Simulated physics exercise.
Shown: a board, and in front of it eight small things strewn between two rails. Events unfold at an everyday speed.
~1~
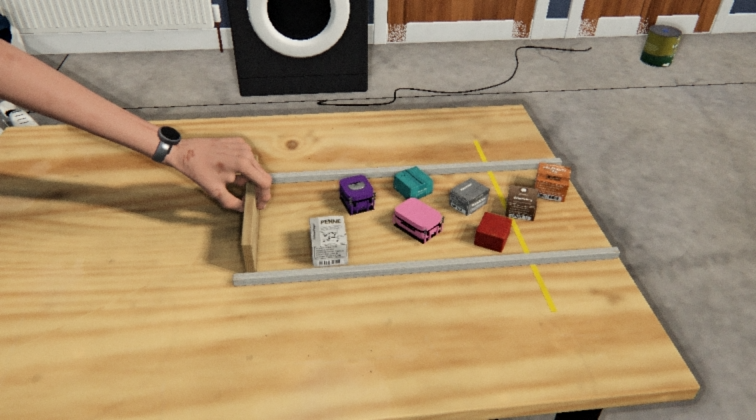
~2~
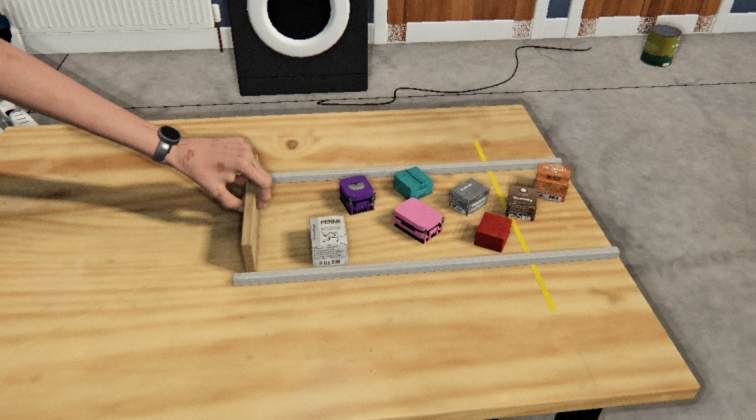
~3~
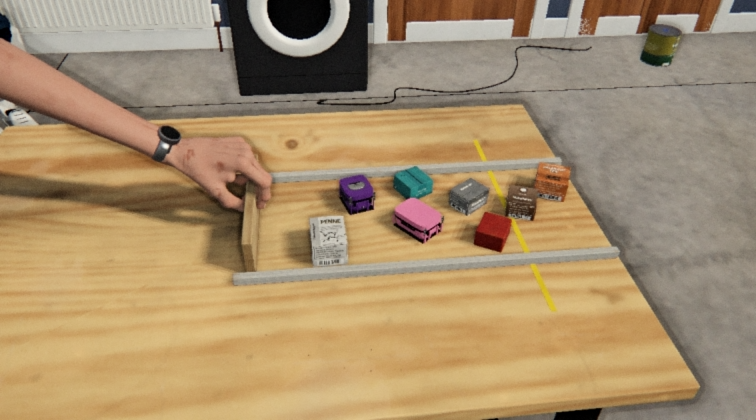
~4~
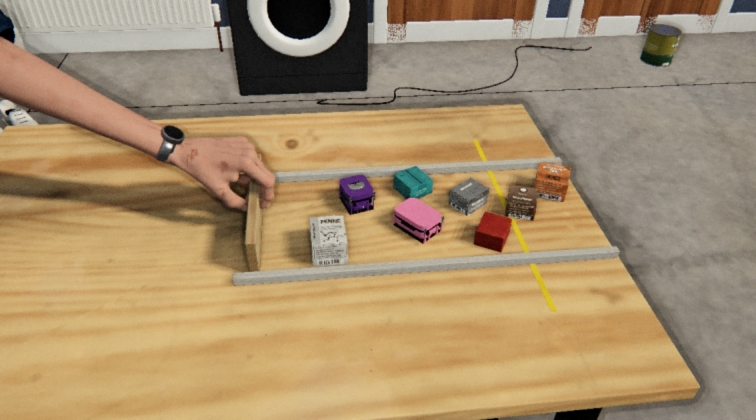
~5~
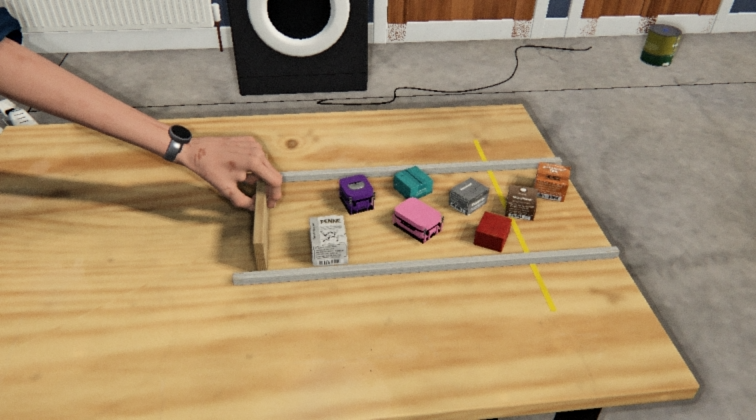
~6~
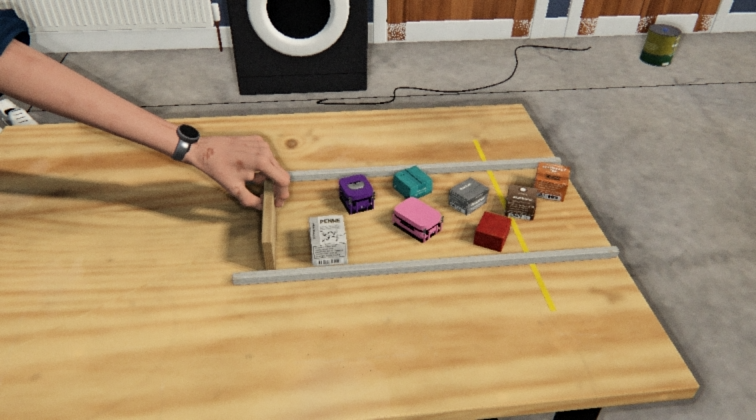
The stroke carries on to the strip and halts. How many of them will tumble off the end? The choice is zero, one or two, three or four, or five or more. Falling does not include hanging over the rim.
Ha, every last one stays up there.
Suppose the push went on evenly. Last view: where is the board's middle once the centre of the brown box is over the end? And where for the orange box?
(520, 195) and (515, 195), more or less.
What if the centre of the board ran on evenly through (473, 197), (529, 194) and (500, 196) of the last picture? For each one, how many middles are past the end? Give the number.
Respectively, 0, 2 and 0.
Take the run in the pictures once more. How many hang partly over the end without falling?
The figure is 2.
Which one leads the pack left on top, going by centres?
It's the orange box that is foremost.
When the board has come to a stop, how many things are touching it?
I count 2 of them.
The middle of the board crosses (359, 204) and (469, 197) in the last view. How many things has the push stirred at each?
Tally at point one: 2; at point two: 7.
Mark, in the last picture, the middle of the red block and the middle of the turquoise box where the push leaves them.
The red block at (575, 229), the turquoise box at (531, 174).
Soon after, none off yet; orange box at rest near (551, 182); brown box at rest near (521, 202); red block at rest near (493, 232).
After that, none off yet; orange box at rest near (551, 182); brown box at rest near (521, 202); red block displaced a little near (504, 233).
In the end, the number that fall off is zero.
